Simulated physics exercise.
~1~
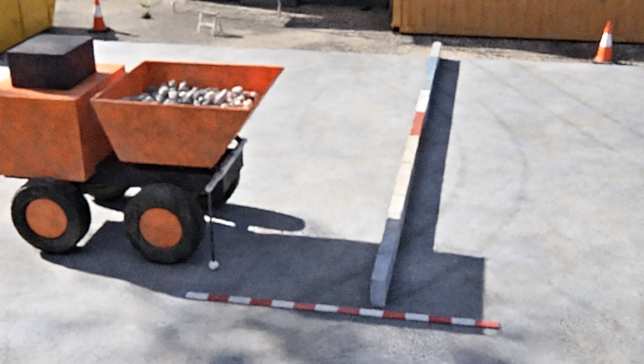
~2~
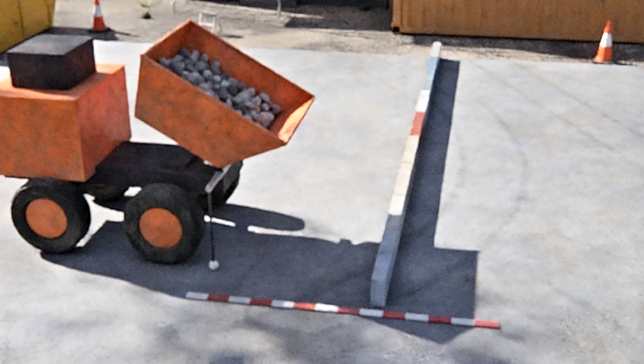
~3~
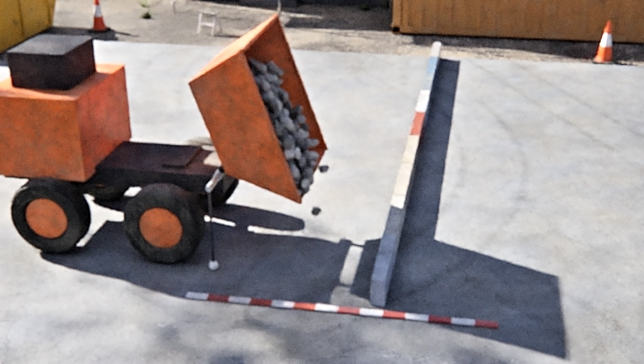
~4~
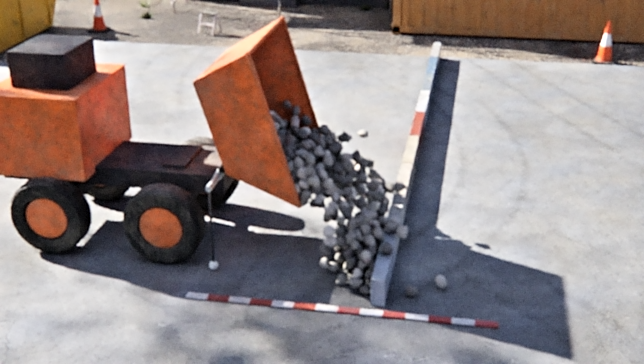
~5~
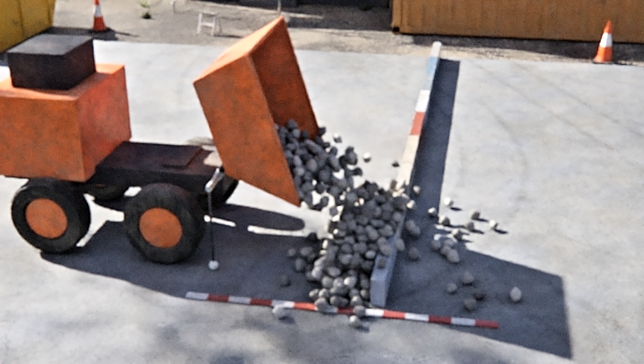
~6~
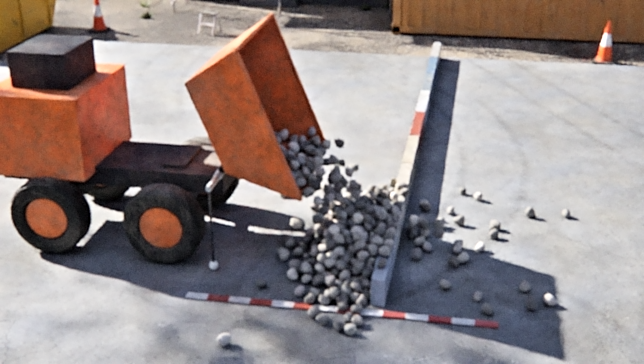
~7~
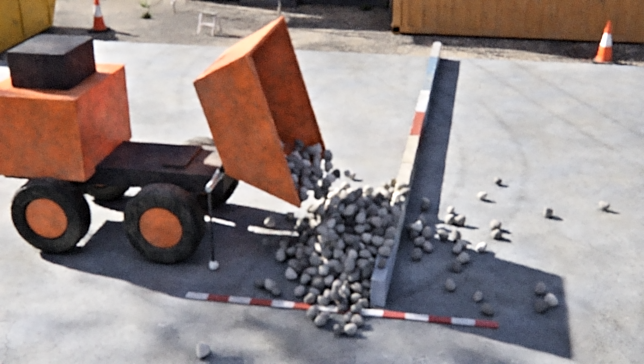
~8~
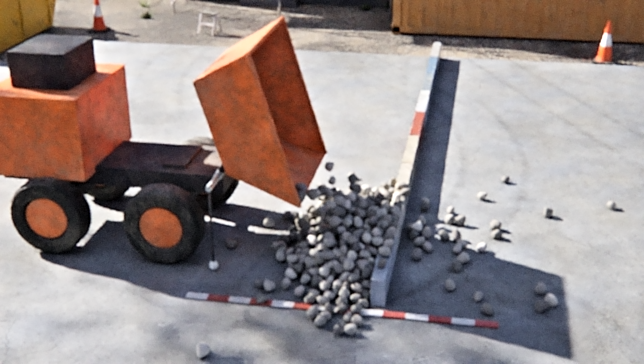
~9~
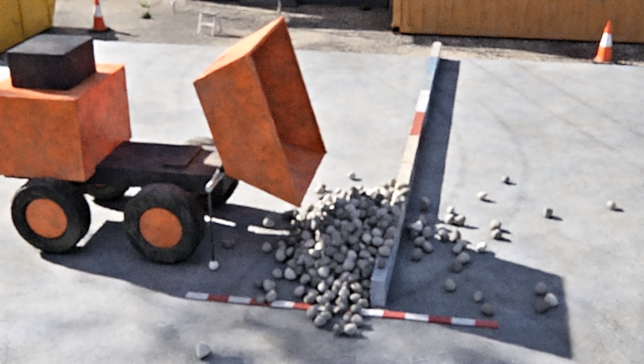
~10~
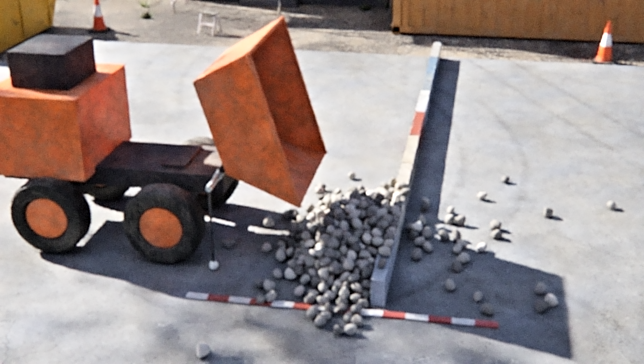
An orange dumper's skip tips forward to the right and pours grey cobbles against a low kerb, jerking briefly as it empties. Most of the stones settle in a heap on the near side, while a few roll over and lie scattered beyond, the skip staying raised and empty.
